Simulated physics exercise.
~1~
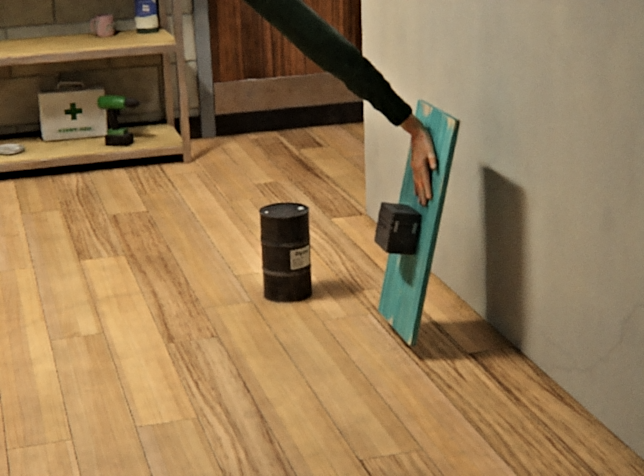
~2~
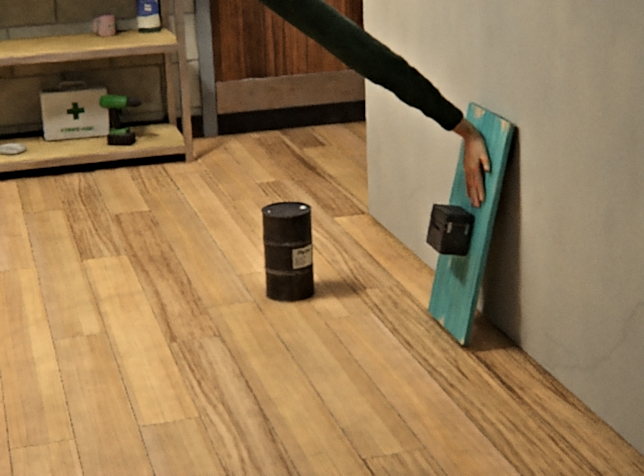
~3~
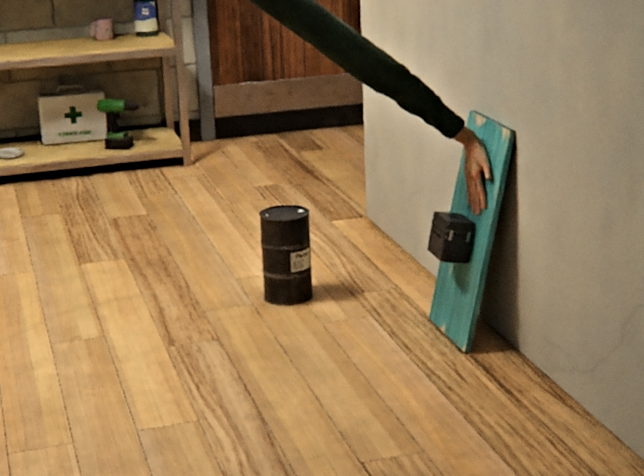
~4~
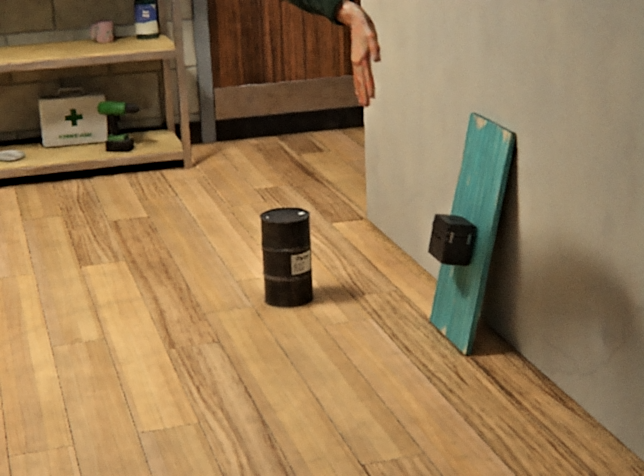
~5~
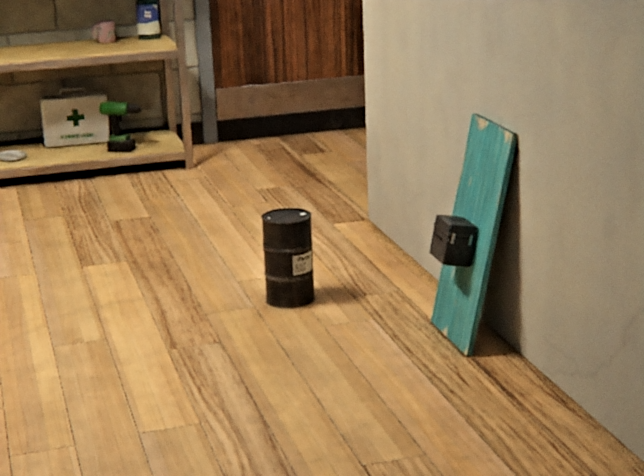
A turquoise board with a dark block attached to its face was moved right by a hand and leaned against the bare wall, near a black canister on the wooden floor. The hand let go and withdrew, and the board stayed leaning there.
